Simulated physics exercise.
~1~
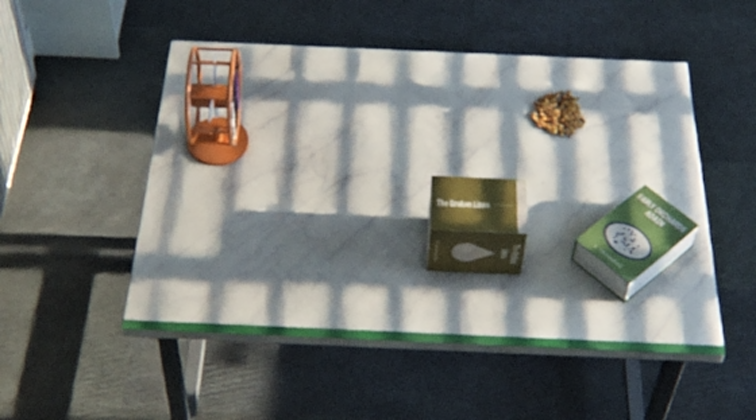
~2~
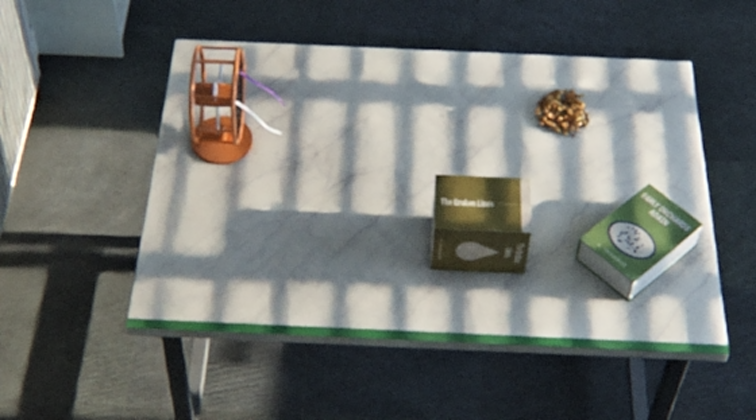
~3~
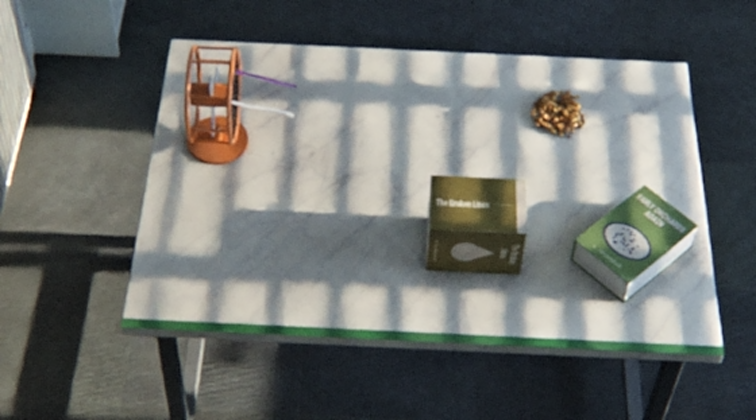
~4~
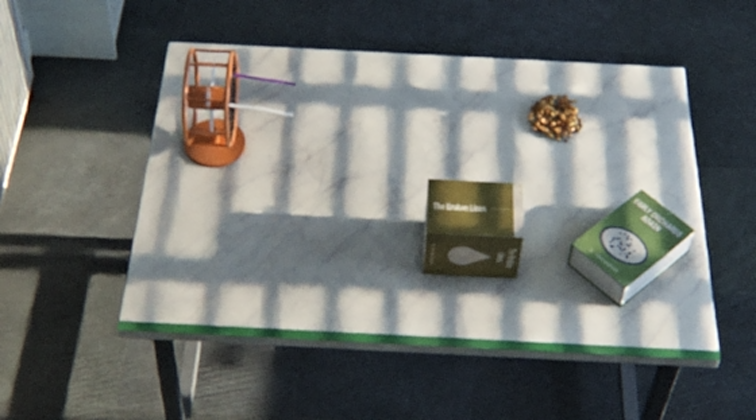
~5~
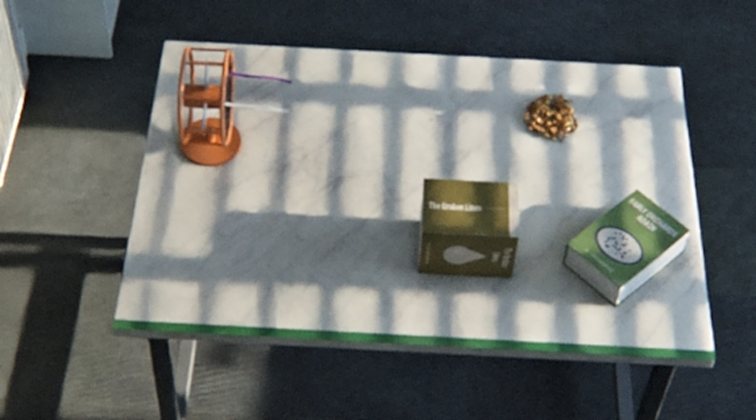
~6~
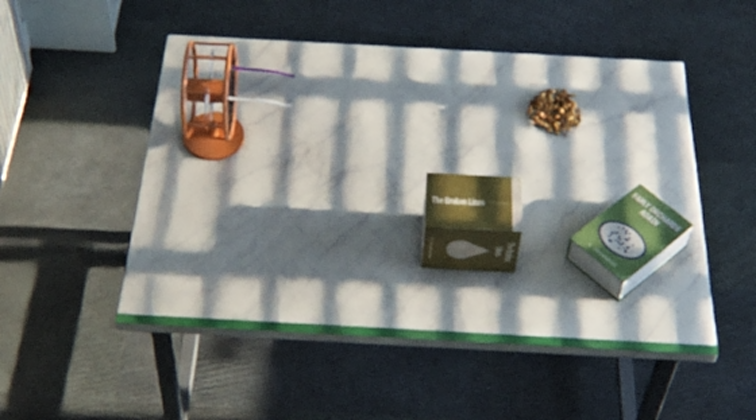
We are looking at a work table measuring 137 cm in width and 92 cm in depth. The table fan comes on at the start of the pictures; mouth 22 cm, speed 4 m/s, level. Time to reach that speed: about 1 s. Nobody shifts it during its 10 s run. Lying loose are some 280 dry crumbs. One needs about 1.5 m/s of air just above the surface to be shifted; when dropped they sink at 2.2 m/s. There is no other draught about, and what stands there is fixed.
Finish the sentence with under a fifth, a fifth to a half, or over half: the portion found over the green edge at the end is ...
The portion found there is under a fifth.
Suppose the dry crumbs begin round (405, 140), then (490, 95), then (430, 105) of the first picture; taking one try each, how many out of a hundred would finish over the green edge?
Going through the three spots in order, you'd get 0 percent, 0 percent and 0 percent.
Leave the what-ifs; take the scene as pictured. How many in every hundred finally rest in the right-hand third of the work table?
Something close to 10 % ends up there.
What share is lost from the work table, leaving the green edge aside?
That lands at some 90 %.
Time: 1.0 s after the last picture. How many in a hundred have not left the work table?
Roughly 15 per cent.
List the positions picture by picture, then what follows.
The middle of the dry crumbs is near (558, 113), none has stirred yet and the mouth of the table fan is at (214, 96), in the first frame.
The middle of the dry crumbs is near (563, 109), none has stirred yet and the green edge is centred on (427, 341), in the second frame.
The middle of the dry crumbs is near (559, 110), none has stirred yet, the top of a book is at (637, 233) and the top of a book is at (478, 204), in the third frame.
The middle of the dry crumbs is near (556, 114) and none has stirred yet, in the fourth frame.
The middle of the dry crumbs is near (552, 114) and none has stirred yet, in the fifth frame.
The middle of the dry crumbs is near (555, 108) and none has stirred yet, in the sixth frame.
Then, 1.0 s after the last picture the count stands so, 0 % are over the green edge.
Then, 2.2 s after the last picture the count stands so, 0 % are over the green edge.
Then, 4.6 s after the last picture the count stands so, 0 % are over the green edge.
Then, 9.1 s after the last picture, at the end, 0 % are over the green edge.
